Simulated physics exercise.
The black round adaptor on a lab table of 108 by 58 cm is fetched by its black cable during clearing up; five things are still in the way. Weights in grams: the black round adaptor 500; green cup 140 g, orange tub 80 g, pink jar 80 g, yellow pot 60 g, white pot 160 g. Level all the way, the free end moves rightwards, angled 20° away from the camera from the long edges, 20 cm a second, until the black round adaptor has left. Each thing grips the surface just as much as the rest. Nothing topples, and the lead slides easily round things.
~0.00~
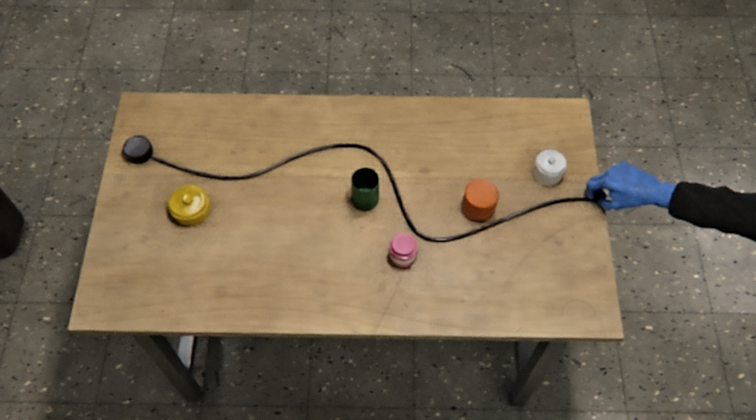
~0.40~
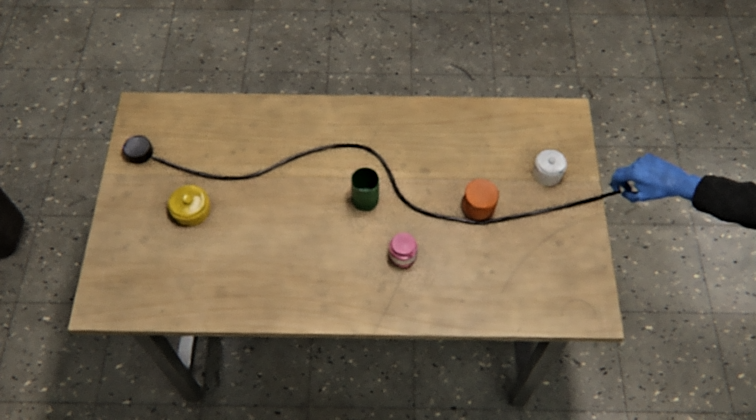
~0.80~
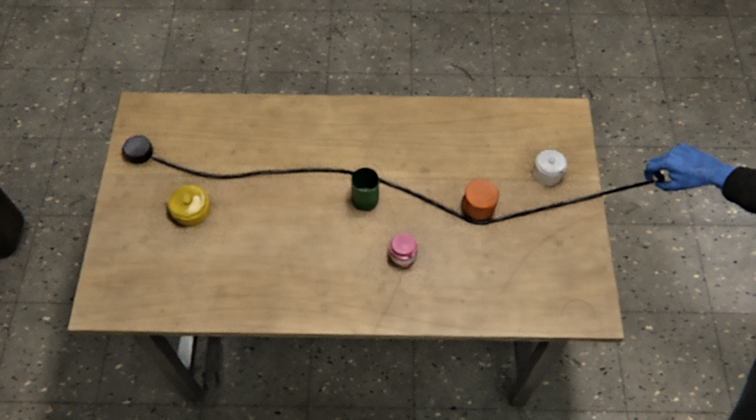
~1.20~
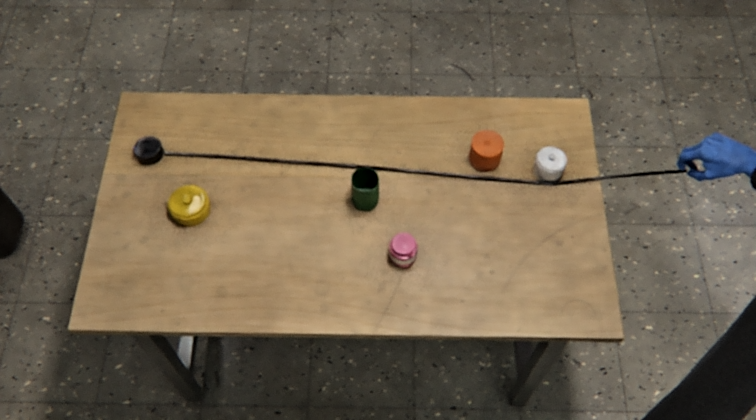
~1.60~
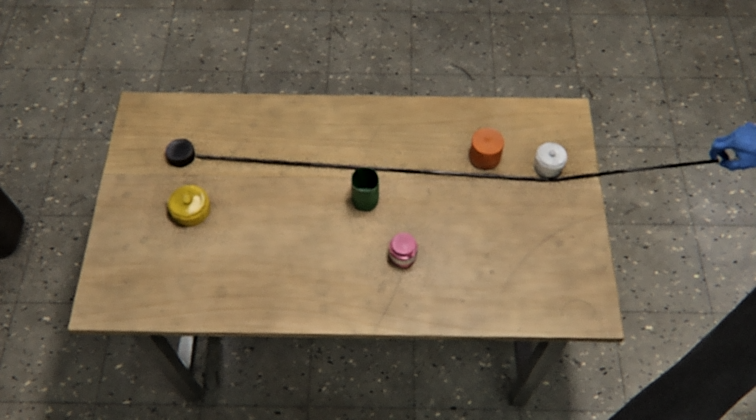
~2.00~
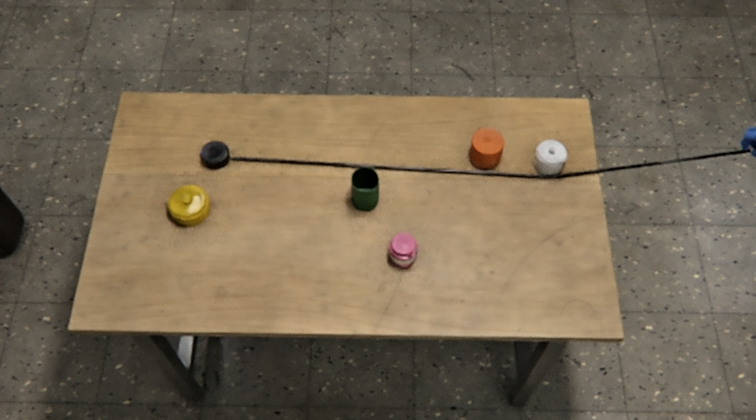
The footage shows a blue-gloved hand pulling a black cable rightwards across a wooden table until it straightens, shifting an orange tub away from the camera, then drawing the attached round black object rightwards past a yellow pot.
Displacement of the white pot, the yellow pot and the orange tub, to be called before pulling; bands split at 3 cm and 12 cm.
White pot: Mid band. Yellow pot: Low band. Orange tub: High band.
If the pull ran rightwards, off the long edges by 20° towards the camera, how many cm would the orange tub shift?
Roughly 9 cm.
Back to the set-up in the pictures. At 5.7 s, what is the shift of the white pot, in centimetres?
7 cm, give or take.
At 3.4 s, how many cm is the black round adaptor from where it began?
About 44 cm.
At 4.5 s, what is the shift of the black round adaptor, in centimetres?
Close to 68 cm.
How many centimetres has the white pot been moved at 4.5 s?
About 4 cm.
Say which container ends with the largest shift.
The one in question is the orange tub.
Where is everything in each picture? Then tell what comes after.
In the first picture, round adaptor (137, 146); white pot (553, 159); yellow pot (187, 199); orange tub (482, 193); lead through (493, 224) (399, 197) (315, 150) (213, 176); 0 cm pulled.
In the second picture, lead through (463, 220) (315, 150); 6 cm pulled.
In the third picture, lead through (500, 219) (321, 169); 14 cm pulled.
In the fourth picture, round adaptor (147, 147); orange tub (488, 143); white pot (553, 156); lead through (527, 182) (338, 165); 22 cm pulled.
In the fifth picture, round adaptor (179, 149); orange tub (488, 141); white pot (553, 152); lead through (561, 179) (371, 168); 30 cm pulled.
In the sixth picture, round adaptor (215, 152); white pot (553, 149); yellow pot (187, 199); orange tub (488, 141); lead through (648, 165) (529, 176) (406, 169) (299, 162); 38 cm pulled.
At 3.4 s, the black round adaptor has slid 44 cm. Moved, orange tub 13 cm, white pot 4 cm.
At 4.5 s, the black round adaptor has slid 67 cm. Moved, orange tub 13 cm, white pot 4 cm.
At 5.7 s, the black round adaptor has slid 90 cm. Moved, orange tub 16 cm, white pot 7 cm.
At 6.6 s, the black round adaptor is off the top. Moved, orange tub 16 cm at (501, 133), white pot 7 cm at (562, 133), yellow pot 0 cm at (187, 199).
